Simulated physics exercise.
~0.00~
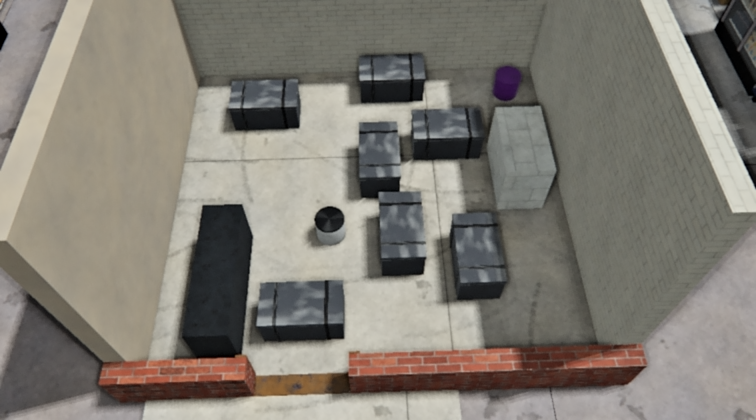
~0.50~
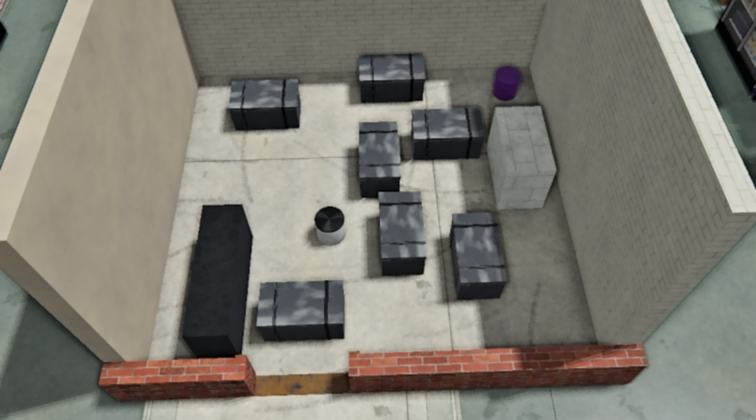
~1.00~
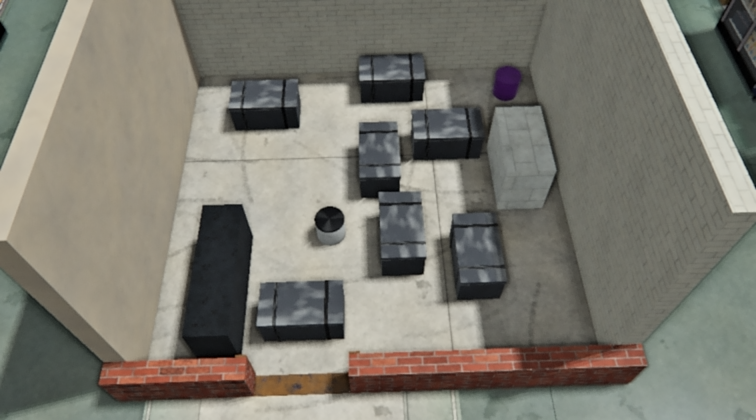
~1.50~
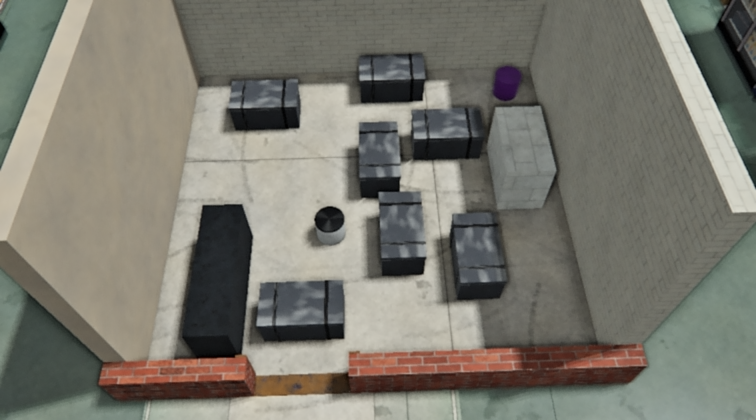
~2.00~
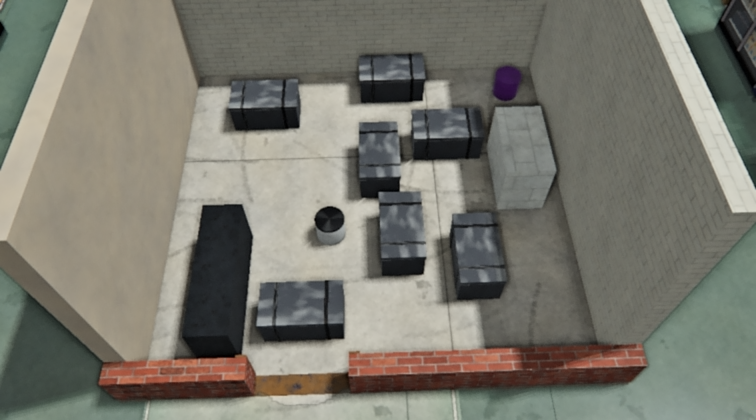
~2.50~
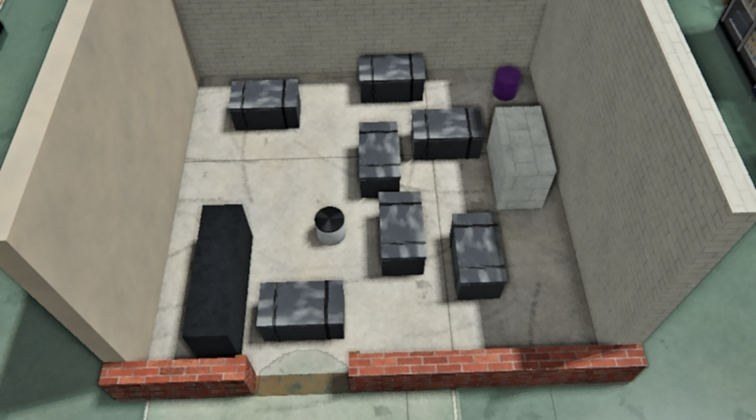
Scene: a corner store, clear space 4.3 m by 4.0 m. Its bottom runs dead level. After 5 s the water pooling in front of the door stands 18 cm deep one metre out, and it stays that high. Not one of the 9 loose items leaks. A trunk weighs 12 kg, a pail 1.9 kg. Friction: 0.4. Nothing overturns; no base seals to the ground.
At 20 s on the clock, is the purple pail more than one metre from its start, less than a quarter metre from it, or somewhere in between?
It is somewhere in between.
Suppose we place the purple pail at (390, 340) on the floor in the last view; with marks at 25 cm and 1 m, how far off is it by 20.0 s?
It goes a long way.
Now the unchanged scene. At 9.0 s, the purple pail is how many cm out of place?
Close to 0 cm.
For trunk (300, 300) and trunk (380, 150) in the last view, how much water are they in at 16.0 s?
I'd put it at 9 cm and 8 cm respectively.
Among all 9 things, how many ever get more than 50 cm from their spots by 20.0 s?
I get 8.
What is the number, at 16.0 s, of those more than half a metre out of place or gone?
By that point, 8.
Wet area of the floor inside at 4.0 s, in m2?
My estimate is roughly 2.0 m2.
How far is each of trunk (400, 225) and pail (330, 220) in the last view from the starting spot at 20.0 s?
Shifts: 140 cm / 300 cm.
After 4.0 s the purple pail is near (509, 75), 0.0 m from its start, aground; 0 afloat.
After 9.0 s the purple pail is near (509, 75), 0.0 m from its start, aground; 5 afloat.
After 16.0 s the purple pail is near (533, 86), 0.4 m from its start, afloat; 9 afloat.
After 20.0 s the purple pail is near (533, 86), 0.4 m from its start, afloat; 9 afloat.
